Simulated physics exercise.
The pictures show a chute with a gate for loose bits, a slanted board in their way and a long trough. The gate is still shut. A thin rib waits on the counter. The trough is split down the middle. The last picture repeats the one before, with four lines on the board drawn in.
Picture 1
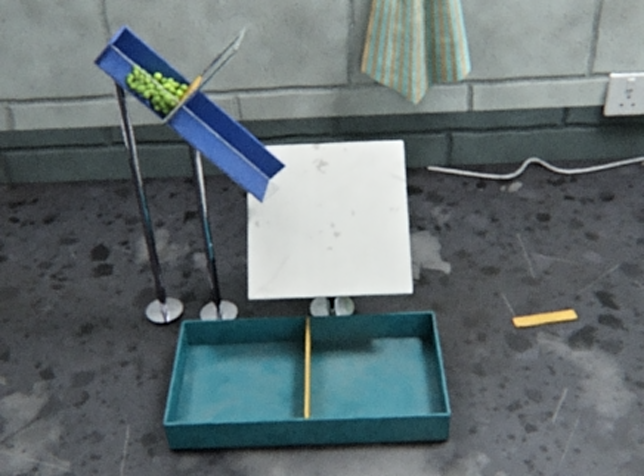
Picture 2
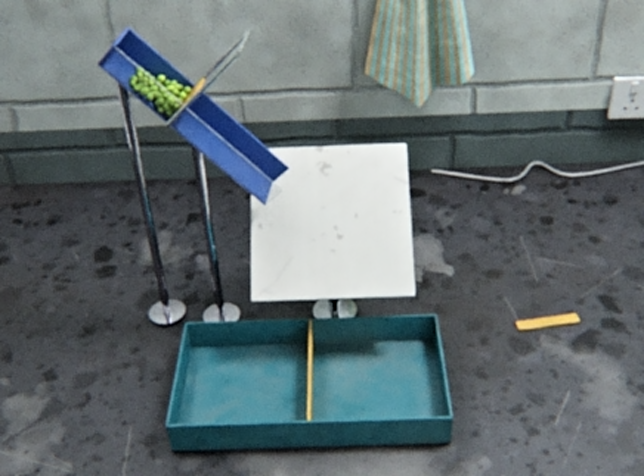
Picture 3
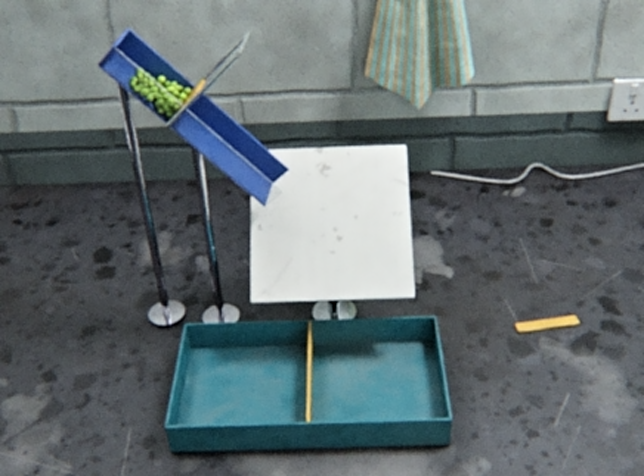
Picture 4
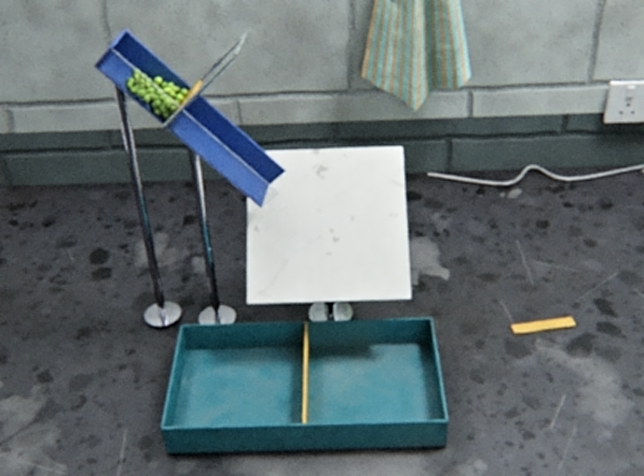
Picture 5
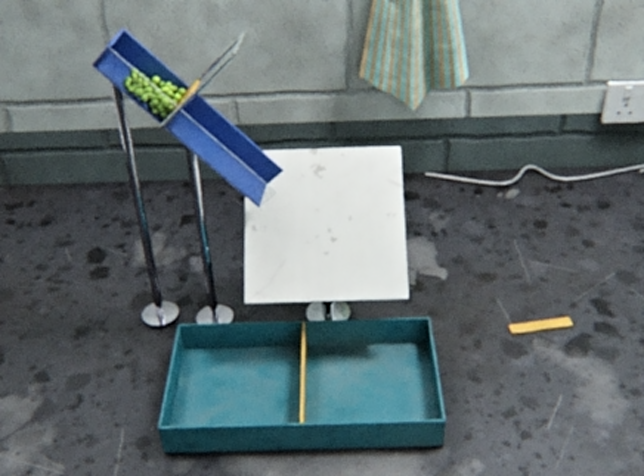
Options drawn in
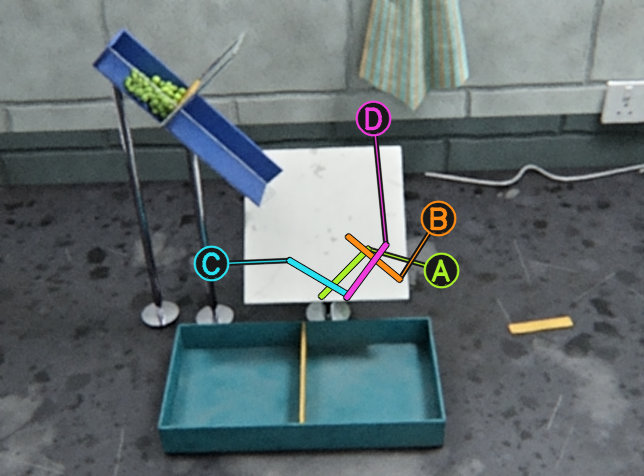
Green peas sit still behind a gate in a sloping blue chute above a divided trough.
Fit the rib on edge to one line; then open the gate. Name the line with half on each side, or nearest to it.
Go for A.
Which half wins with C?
The right half.
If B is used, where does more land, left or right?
The right half.
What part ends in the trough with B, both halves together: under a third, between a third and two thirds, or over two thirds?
Over two thirds.
On the marked copy, line A from (368, 249) to (321, 296); line B from (348, 236) to (399, 279); line C from (289, 260) to (346, 294); line D from (385, 244) to (346, 297).
If A is chosen, of what is caught, about two thirds in the left half, about a third in the right.
If B is chosen, of what is caught, a stray few in the left half, nearly all in the right.
If C is chosen, of what is caught, none in the left half, all in the right.
If D is chosen, of what is caught, a small part in the left half, nearly all in the right.
